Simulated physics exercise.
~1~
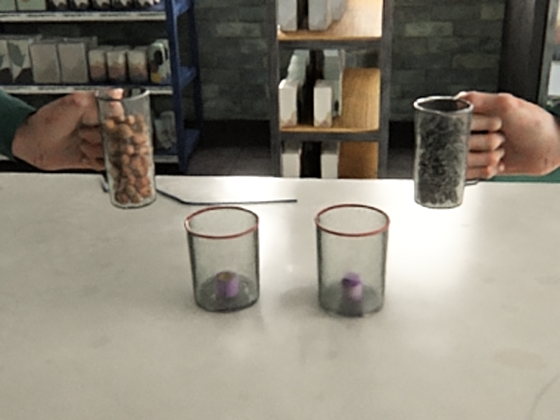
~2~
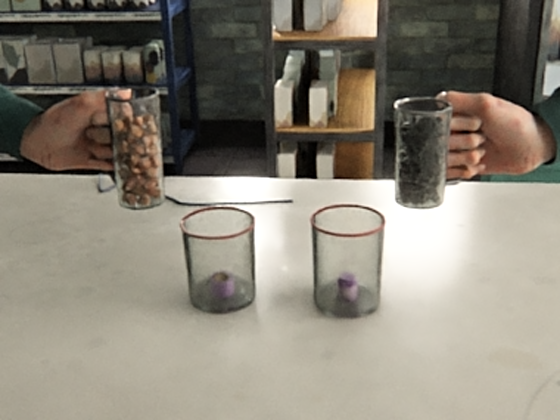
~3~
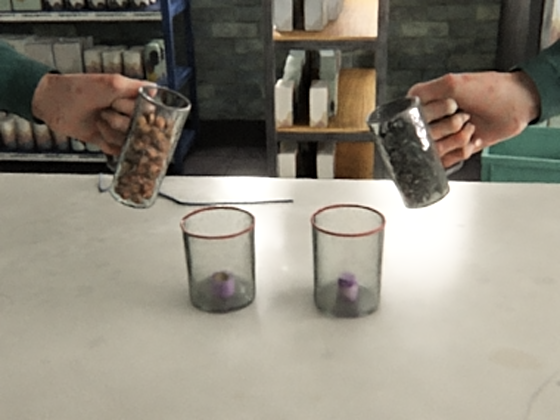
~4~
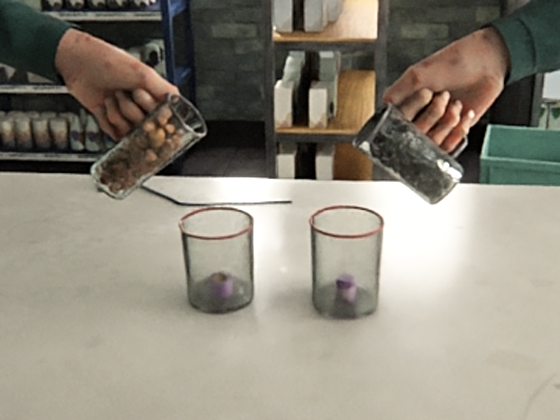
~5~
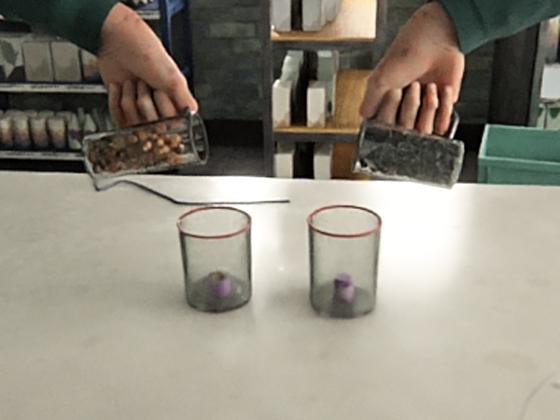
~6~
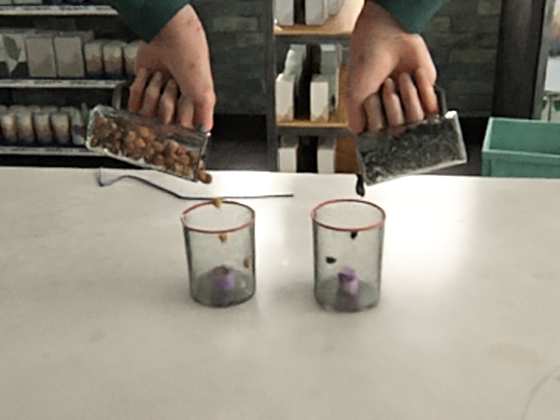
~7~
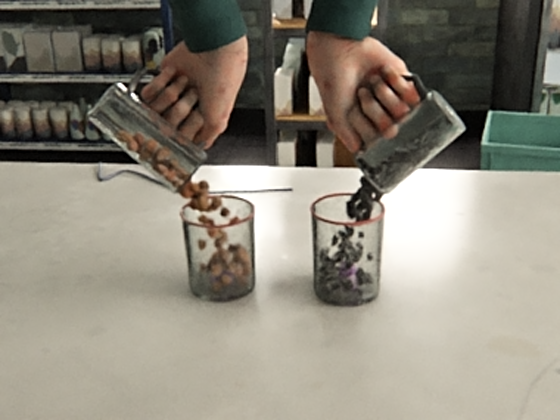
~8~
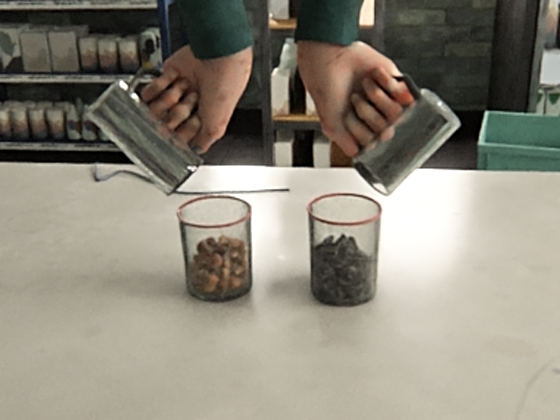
Two hands tip cups of brown and black pieces into two glasses, covering the purple objects.
